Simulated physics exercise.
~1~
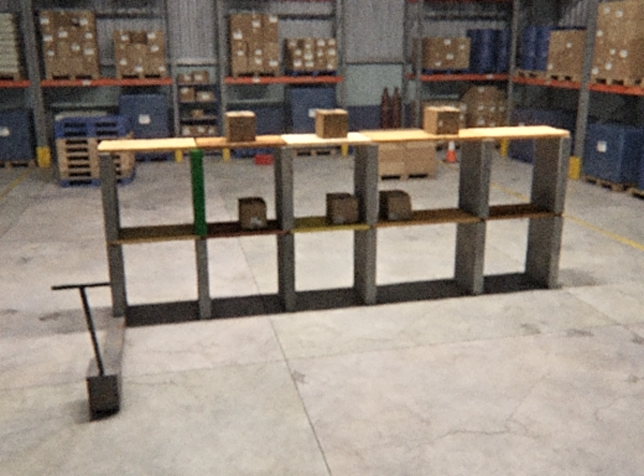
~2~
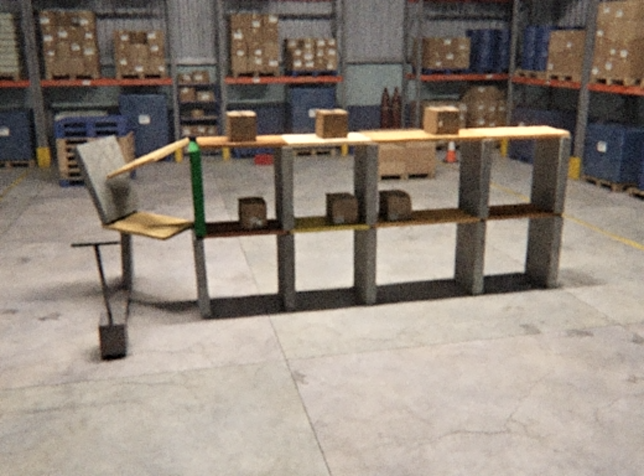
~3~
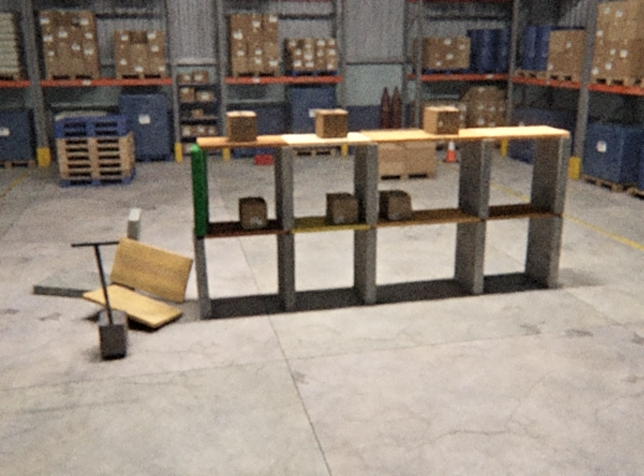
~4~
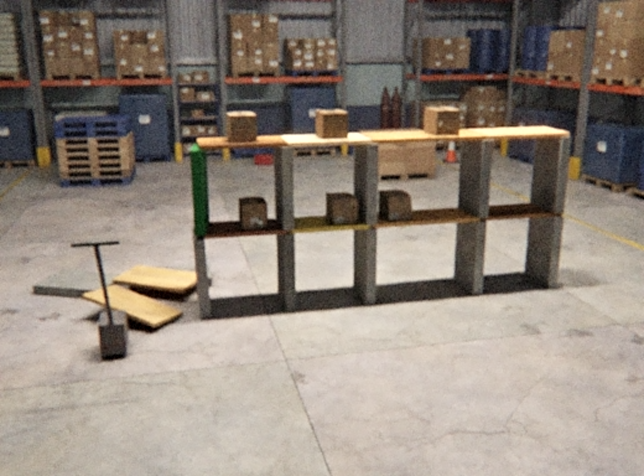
In a warehouse lined with stocked racks, a fixed view looks across the concrete floor at a long, two-tiered row of grey uprights carrying loose boards. Small brown cartons sit on both tiers, a green upright stands near the left end, and a yellow board lies in the lower tier. A dark jack with a T-shaped handle moves in at the foot of the leftmost upright. The end bay gives way, its upright leaning and its boards tilting down. They drop to the floor beside the jack, where one propped board then settles flatter. The rest stays standing, green upright and cartons included.
